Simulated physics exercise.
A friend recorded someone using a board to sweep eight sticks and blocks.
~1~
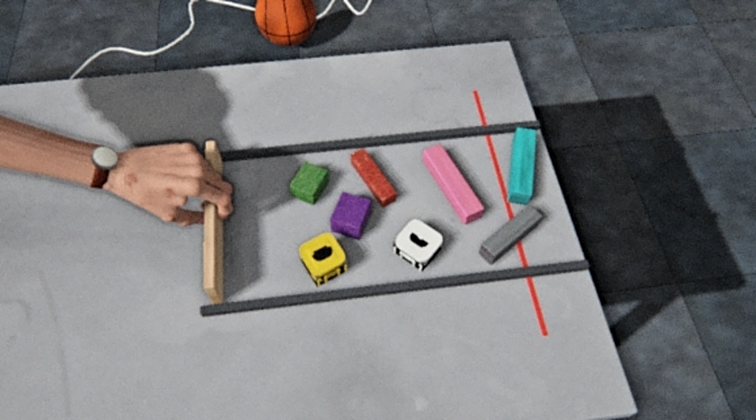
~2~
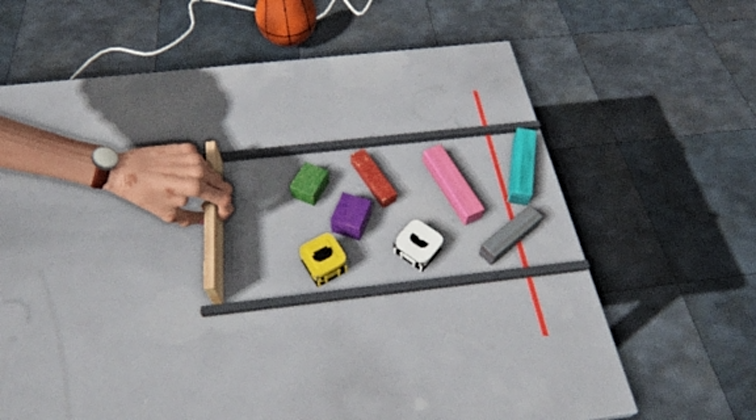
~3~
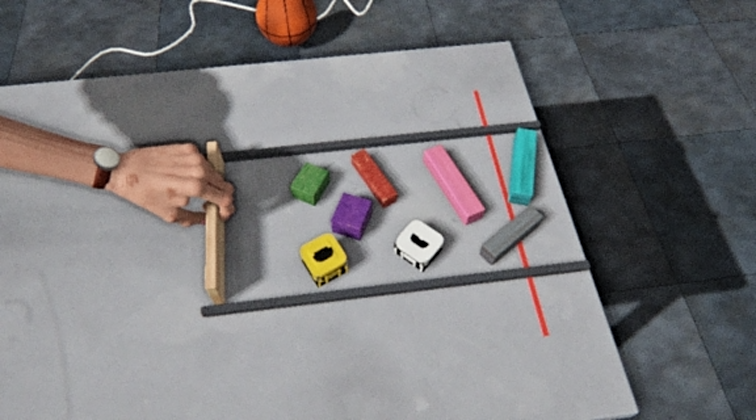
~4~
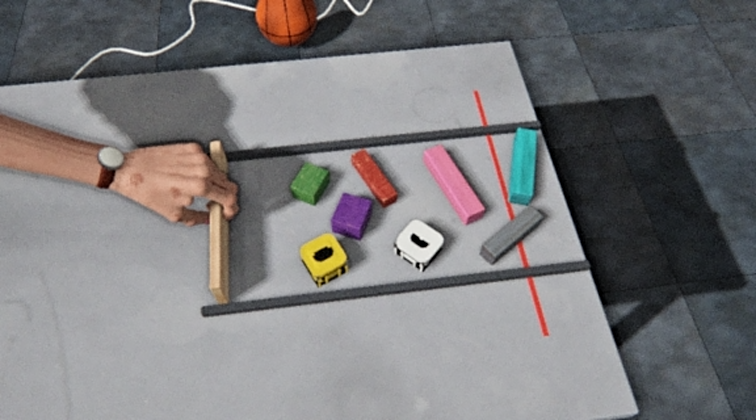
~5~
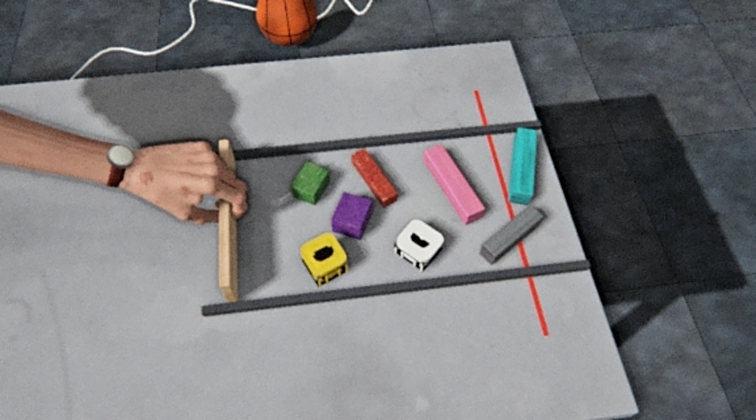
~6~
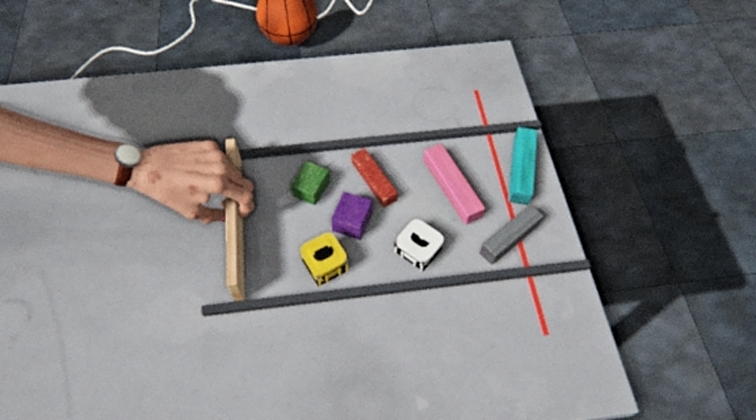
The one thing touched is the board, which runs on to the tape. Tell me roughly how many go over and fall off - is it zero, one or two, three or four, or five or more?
Band: One to two.
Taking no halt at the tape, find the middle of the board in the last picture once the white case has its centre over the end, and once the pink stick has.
I'd put it close to (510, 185), and close to (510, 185) for the other one.
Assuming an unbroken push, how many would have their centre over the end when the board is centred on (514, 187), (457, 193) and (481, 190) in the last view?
Respectively, 4, 0 and 0.
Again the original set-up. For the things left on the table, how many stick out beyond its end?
2 overhanging.
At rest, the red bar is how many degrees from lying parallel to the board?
Roughly 5 degrees.
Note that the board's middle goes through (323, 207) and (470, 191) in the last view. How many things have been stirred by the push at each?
First 2, then 8.
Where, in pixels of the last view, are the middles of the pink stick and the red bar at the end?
Final positions - pink stick around (553, 163), red bar around (530, 154).
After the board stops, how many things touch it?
That would be 3 of them.
Early on, none off yet; turquoise stick at rest near (523, 166); grey stick at rest near (512, 234); pink stick at rest near (453, 183).
A while later, none off yet; turquoise stick at rest near (523, 166); grey stick travelled a little near (526, 236); pink stick travelled a little near (479, 175).
Finally, the number that fall off is one or two; lost, grey stick and turquoise stick.
